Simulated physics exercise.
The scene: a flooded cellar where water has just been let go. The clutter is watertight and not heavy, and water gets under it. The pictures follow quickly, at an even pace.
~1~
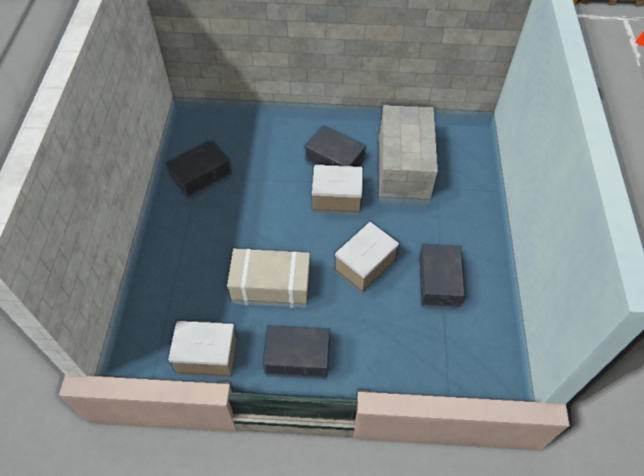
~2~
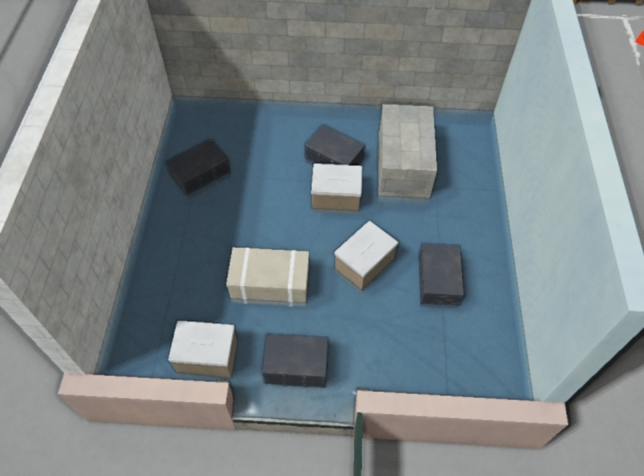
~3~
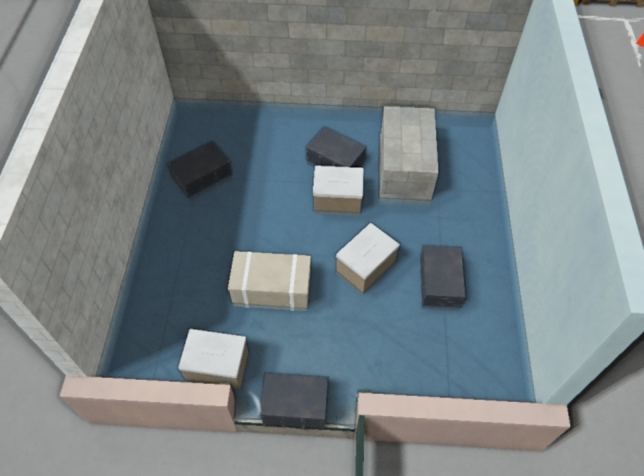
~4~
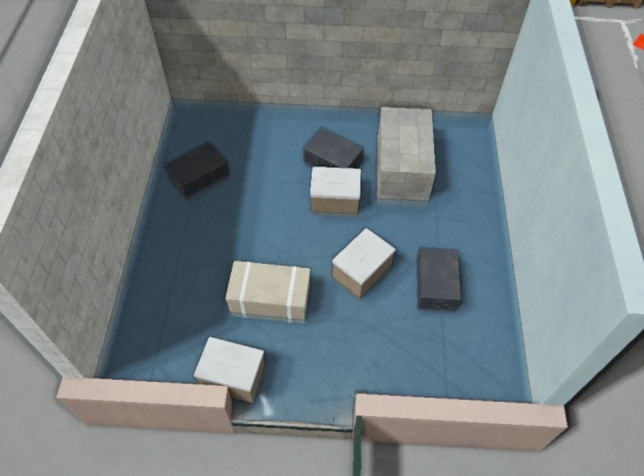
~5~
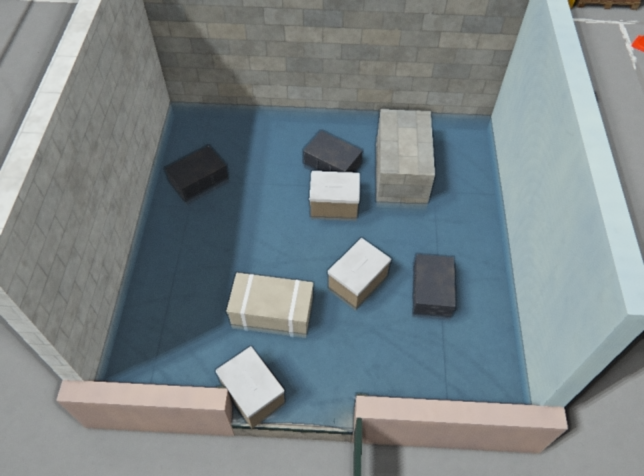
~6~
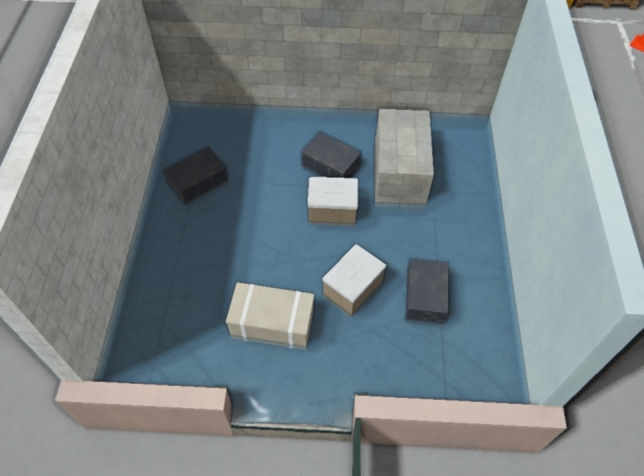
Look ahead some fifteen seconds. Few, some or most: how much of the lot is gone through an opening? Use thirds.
Share: At least two thirds.
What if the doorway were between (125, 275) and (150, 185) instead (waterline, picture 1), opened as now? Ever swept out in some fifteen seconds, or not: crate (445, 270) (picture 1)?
Answer: Left behind.
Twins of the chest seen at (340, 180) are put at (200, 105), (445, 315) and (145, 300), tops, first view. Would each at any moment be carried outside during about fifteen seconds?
In turn: Left behind, yes, yes.
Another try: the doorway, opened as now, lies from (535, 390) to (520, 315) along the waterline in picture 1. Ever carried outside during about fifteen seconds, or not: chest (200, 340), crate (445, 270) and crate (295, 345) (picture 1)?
In that order: Kept in, carried outside, gone.
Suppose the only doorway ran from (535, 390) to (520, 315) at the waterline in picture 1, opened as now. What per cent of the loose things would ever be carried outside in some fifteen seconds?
Near 60 in a hundred.
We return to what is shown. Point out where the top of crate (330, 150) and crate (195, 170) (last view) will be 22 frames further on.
Roughly at (330, 221) and (191, 245).
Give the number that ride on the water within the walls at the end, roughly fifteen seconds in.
The number is 2.
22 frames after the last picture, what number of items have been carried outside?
5 of them.
A moment on, 2 of 8 are out; 6 afloat.
Next, 4 of 8 are out; 4 afloat.
Later, 5 of 8 are out; 3 afloat.
In the end, 6 of 8 are out; 2 afloat.
